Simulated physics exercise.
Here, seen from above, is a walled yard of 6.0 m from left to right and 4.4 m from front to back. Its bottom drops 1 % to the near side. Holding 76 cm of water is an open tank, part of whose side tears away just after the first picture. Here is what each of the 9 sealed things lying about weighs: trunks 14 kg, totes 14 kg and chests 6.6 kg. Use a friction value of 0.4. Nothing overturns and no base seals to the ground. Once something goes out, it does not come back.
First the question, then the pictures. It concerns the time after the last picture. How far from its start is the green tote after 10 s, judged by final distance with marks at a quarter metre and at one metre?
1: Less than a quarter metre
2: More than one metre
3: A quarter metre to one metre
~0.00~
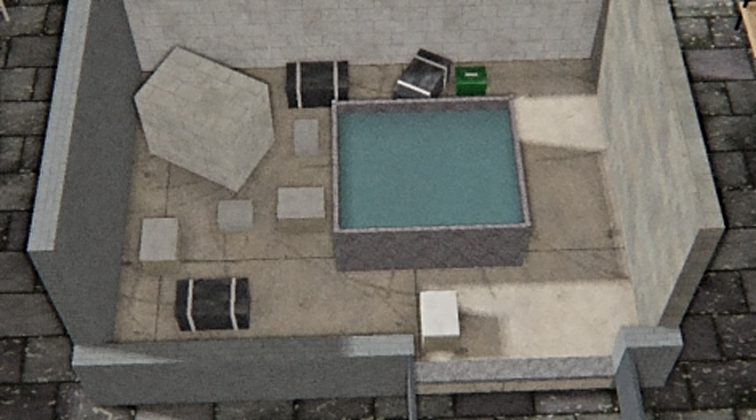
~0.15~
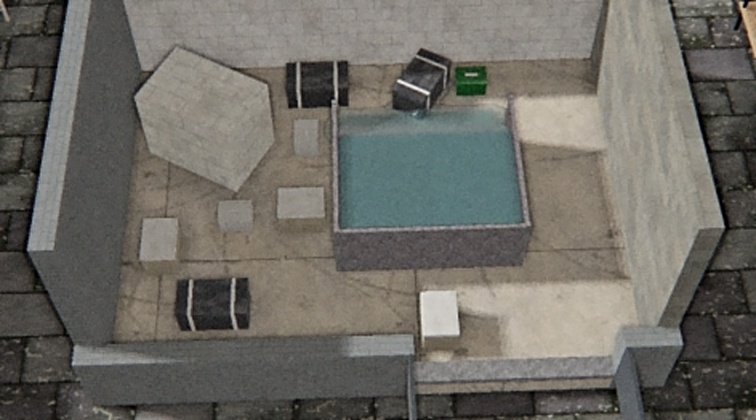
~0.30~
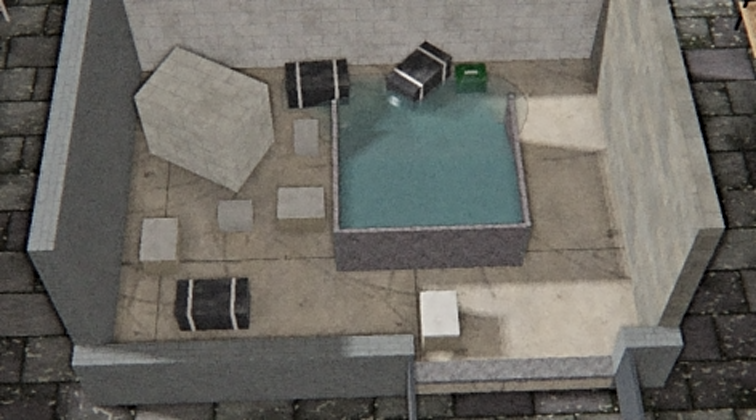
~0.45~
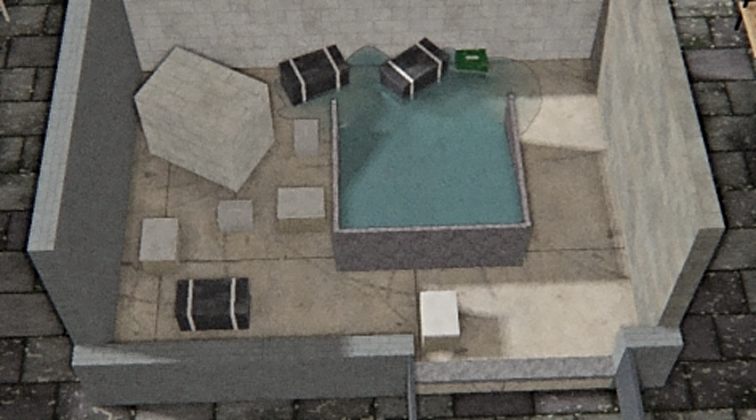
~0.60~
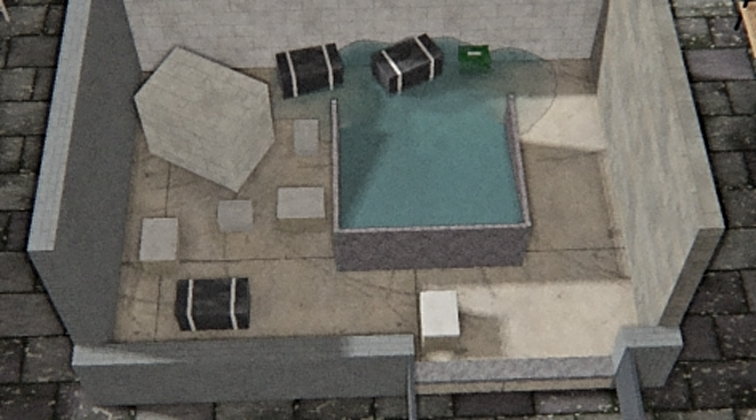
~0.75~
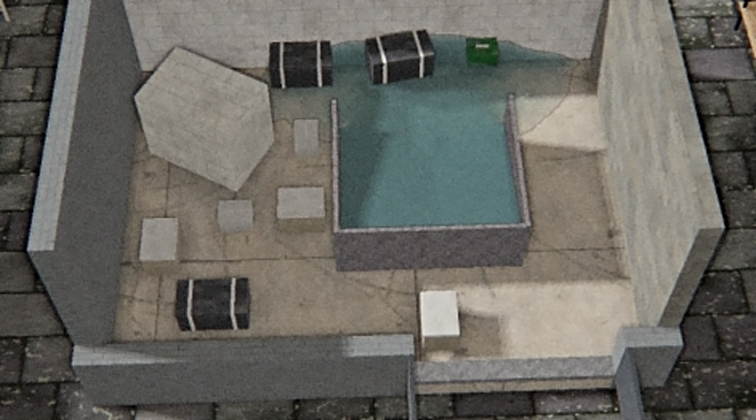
Answer: 2.
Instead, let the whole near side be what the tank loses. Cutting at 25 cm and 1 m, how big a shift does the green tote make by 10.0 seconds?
Had it gone that way, the green tote would sit tight.
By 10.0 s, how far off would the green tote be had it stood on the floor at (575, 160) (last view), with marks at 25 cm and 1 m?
Outcome: It is taken a long way.
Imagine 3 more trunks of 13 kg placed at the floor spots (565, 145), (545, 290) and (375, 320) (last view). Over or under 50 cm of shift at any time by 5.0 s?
Order as asked - farther, farther, not as far.
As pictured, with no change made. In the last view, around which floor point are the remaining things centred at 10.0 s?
Mean position: Approximately (265, 254).
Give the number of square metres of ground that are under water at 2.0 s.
Close to 13 m2, I'd say.
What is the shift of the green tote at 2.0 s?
I'd guess some 140 cm by then.
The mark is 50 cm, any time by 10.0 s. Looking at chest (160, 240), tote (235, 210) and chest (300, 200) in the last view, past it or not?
Beyond the limit, then within the limit, then beyond the limit.
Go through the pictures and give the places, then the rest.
The first frame shows the green tote at (471, 75), on the bottom; water covers 3.8 m2; 0 of 9 have shifted.
The second frame shows the green tote at (471, 75), on the bottom; 4.9 m2 under water; 0 of 9 have shifted.
The third frame shows the green tote at (471, 72), on the bottom, 4 cm from its start; water covers 6.2 m2; 1 of 9 have shifted.
The fourth frame shows the green tote at (472, 58), on the bottom, 30 cm from its start; water covers 7.4 m2; 3 of 9 have shifted.
The fifth frame shows the green tote at (474, 54), afloat, 31 cm from its start; water covers 8.1 m2; 3 of 9 have shifted.
The sixth frame shows the green tote at (482, 46), afloat, 33 cm from its start; water covers 8.5 m2; 3 of 9 have shifted.
After 2.0 s the green tote is near (581, 100), 1.5 m from its start, afloat; 0 of 9 are out; 3 afloat.
After 4.5 s the green tote has gone out; 1 of 9 are out; 4 afloat.
After 7.0 s the green tote has gone out; 1 of 9 are out; 6 afloat.
After 10.0 s the green tote has gone out; 3 of 9 are out; 4 afloat.
